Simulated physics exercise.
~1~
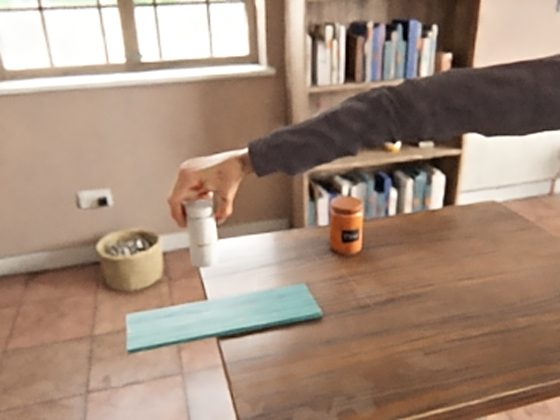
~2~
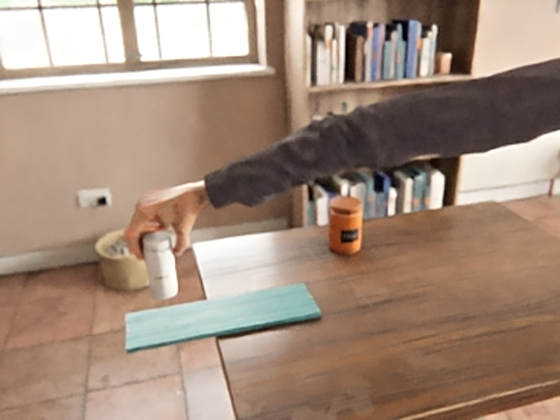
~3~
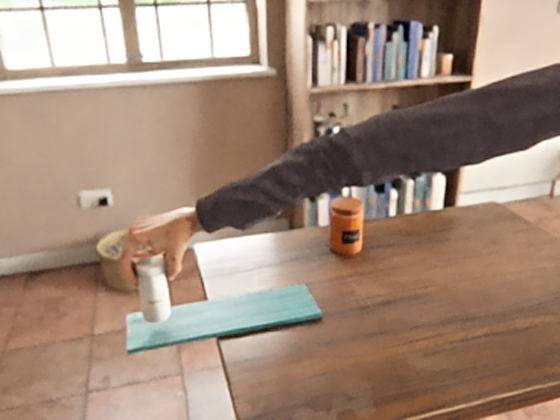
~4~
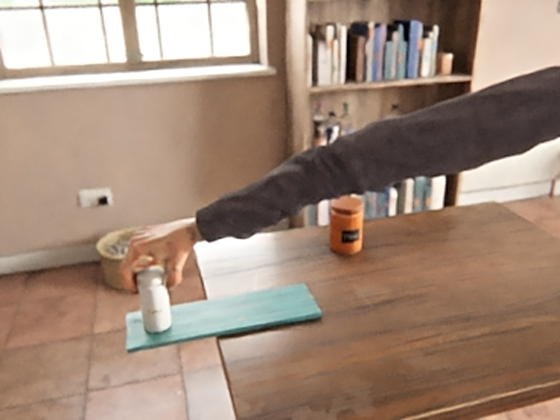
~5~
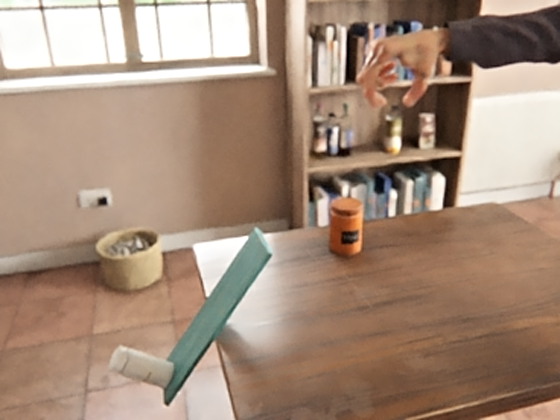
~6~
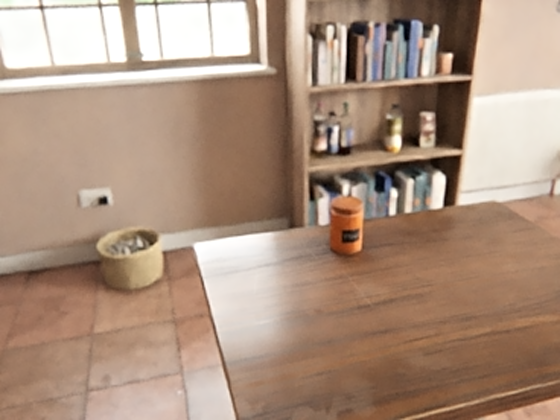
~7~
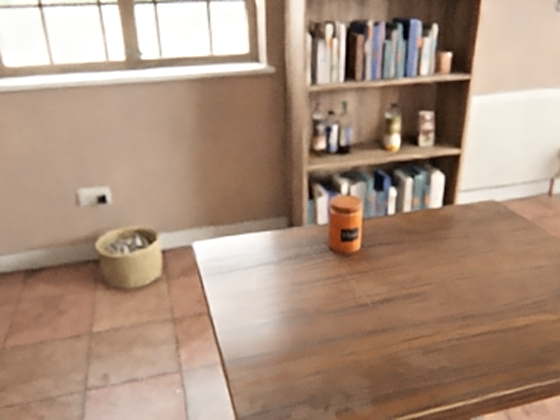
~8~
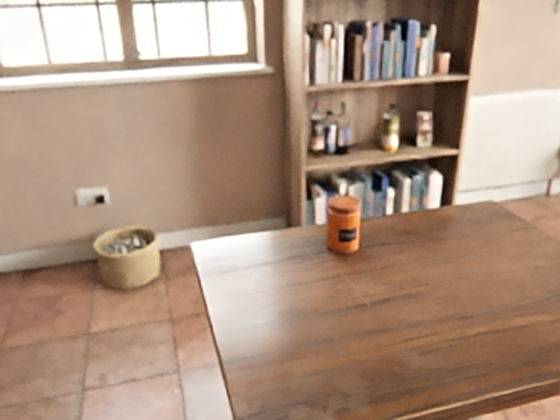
White shaker being set by a hand on a turquoise plank's overhanging end, tipping both off the table, leaving the orange jar.
